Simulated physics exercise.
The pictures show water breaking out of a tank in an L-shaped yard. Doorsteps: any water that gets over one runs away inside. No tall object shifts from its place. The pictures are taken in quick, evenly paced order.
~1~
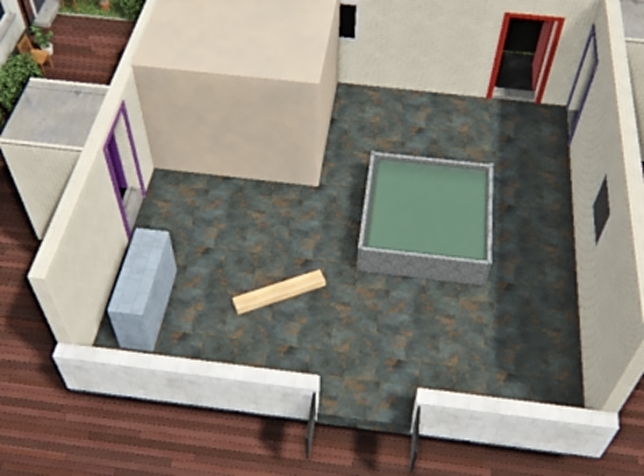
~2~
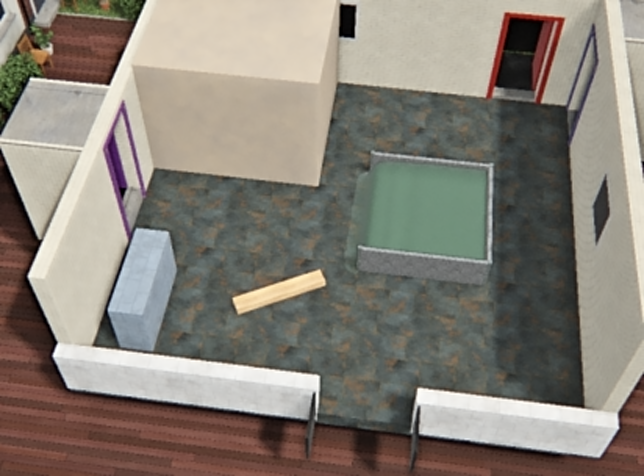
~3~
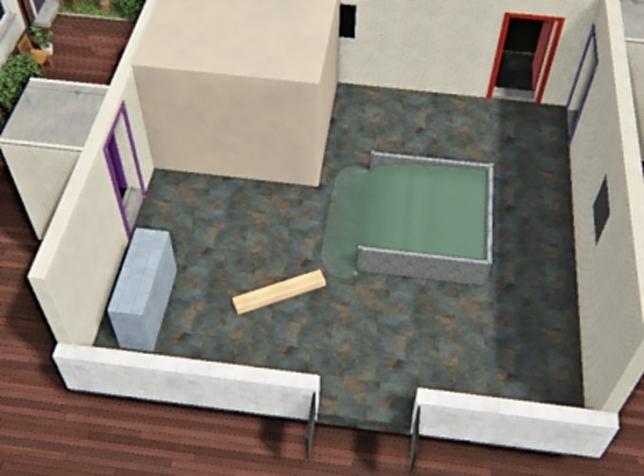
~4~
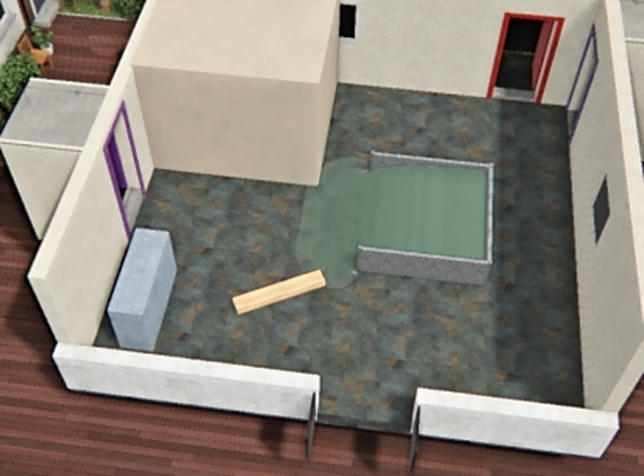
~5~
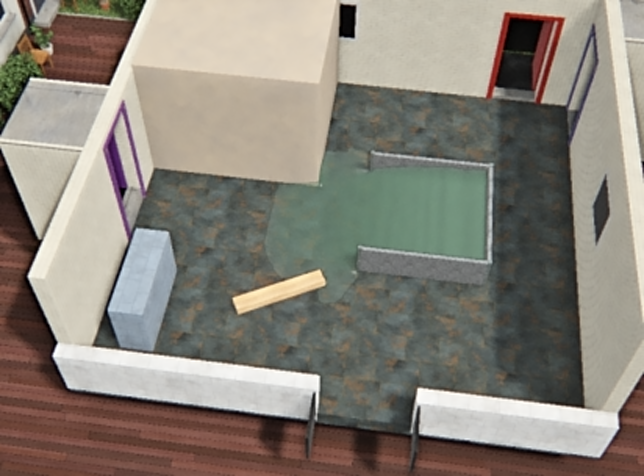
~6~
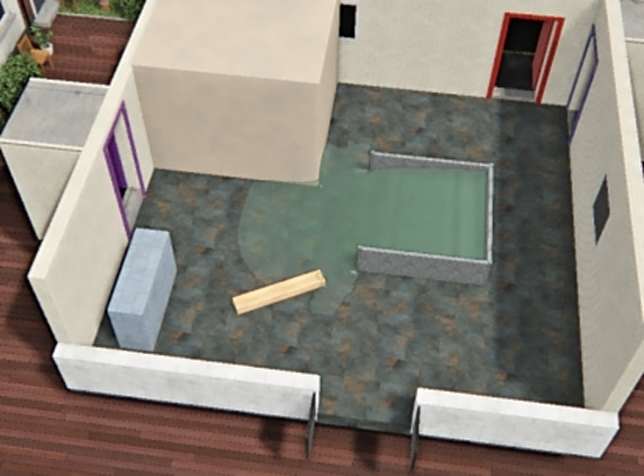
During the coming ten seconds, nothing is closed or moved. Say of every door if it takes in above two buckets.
I predict the blue door will remain at two buckets or below; I predict the purple door will remain at two buckets or below; I predict the red door will remain at two buckets or below.
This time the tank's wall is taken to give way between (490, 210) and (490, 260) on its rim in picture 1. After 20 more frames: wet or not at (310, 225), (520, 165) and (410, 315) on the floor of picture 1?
Listed order gives left alone; sopping; left alone.
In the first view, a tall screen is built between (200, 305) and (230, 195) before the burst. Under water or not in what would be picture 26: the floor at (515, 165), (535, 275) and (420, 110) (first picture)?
Taking them in order, I'd say parched, parched and soaked.
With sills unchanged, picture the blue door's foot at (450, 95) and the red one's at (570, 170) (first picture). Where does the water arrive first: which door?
It would be the purple one.
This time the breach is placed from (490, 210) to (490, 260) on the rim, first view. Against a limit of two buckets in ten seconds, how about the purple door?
Outcome - purple door: Below threshold.
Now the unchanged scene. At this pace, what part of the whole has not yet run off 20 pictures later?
About 100 %.
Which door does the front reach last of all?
Observed: The blue door.
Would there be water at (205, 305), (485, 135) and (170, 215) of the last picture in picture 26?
As listed: Flooded, no water, covered.
A moment on, water covers 25 % of the floor; the blue door not reached, the purple door wet at the sill, nothing in, the red door not reached.
Next, water covers 35 % of the floor; the blue door not reached, the purple door wet at the sill, nothing in, the red door not reached.
Then, water covers 45 % of the floor; the blue door not reached, the purple door wet at the sill, nothing in, the red door wet at the sill, nothing in.
Later, water covers 70 % of the floor; the blue door under two buckets in, the purple door wet at the sill, nothing in, the red door wet at the sill, nothing in.
In the end, water covers 95 % of the floor; the blue door under two buckets in, the purple door wet at the sill, nothing in, the red door wet at the sill, nothing in.
